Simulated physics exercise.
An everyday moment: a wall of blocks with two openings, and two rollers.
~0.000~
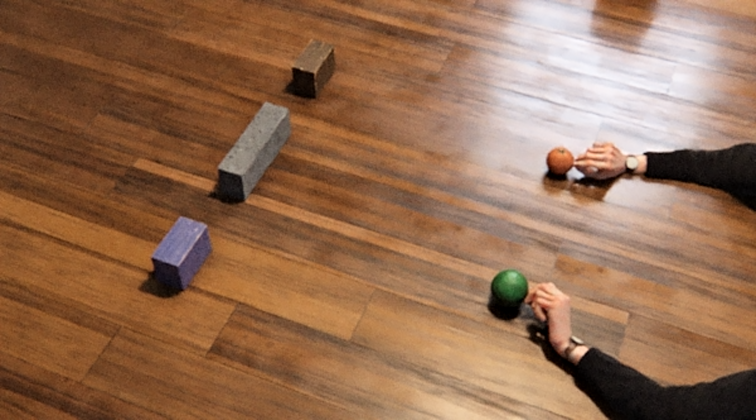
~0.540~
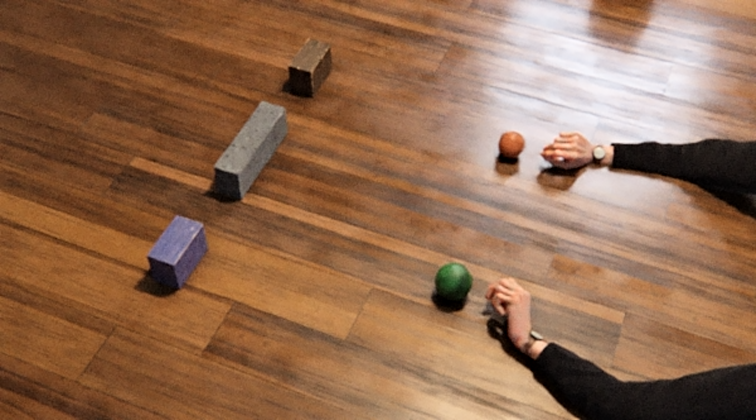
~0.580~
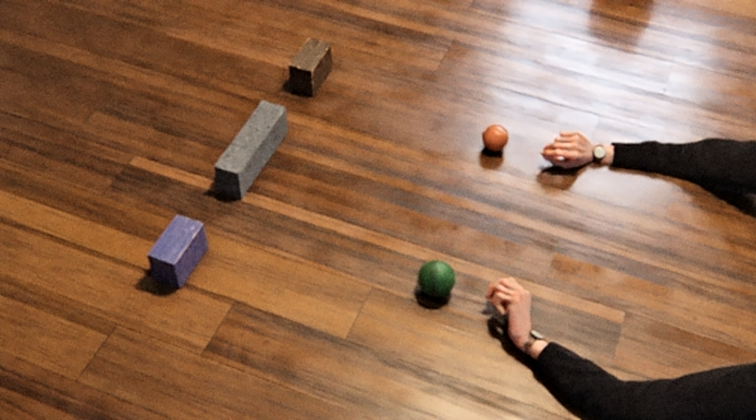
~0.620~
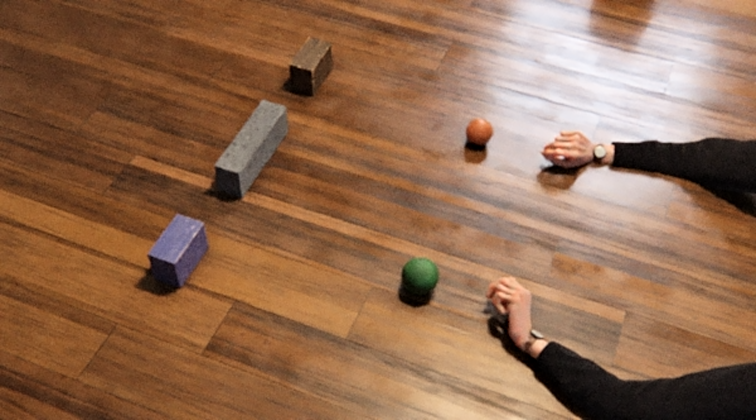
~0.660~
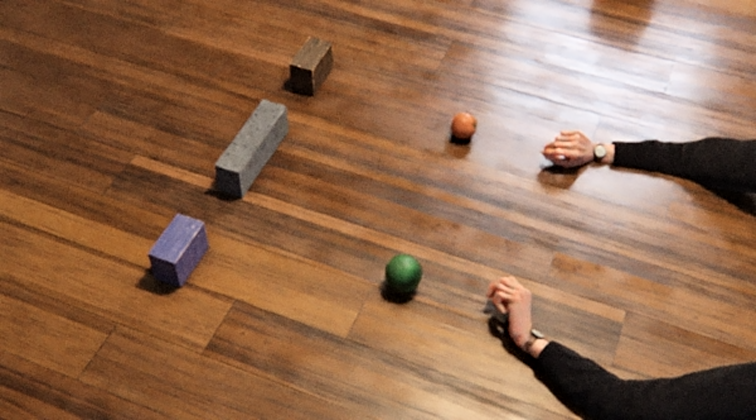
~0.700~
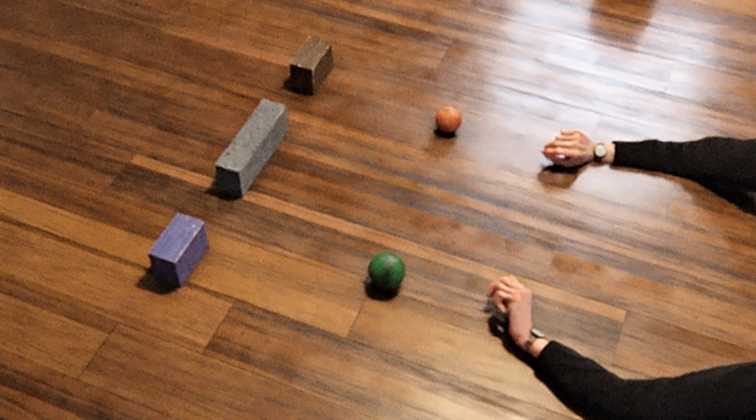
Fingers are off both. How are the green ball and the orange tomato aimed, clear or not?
In the end the green ball is stopped; the orange tomato is stopped.
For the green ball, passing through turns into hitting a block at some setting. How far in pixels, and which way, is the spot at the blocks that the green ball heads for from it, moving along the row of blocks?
Roughly 20 pixels up.
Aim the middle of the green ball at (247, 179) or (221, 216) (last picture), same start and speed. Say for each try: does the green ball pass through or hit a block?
In that order, it hits a block; rolls through.
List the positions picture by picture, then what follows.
The first frame shows green ball (510, 288) under the hand; orange tomato (560, 161) under the hand; black block (314, 69).
The second frame shows green ball (454, 282); orange tomato (511, 145).
The third frame shows green ball (437, 279); orange tomato (495, 138).
The fourth frame shows green ball (420, 276); orange tomato (479, 132).
The fifth frame shows green ball (403, 273); orange tomato (464, 126).
The sixth frame shows green ball (387, 270); orange tomato (448, 120); grey brick (254, 147).
After 0.96 s, green ball heading on near (279, 257); orange tomato heading on near (351, 85).
After 1.56 s, green ball coming back near (222, 281); orange tomato coming back near (367, 77).
In the end (2.3 s), the green ball bounces off; the orange tomato bounces off.
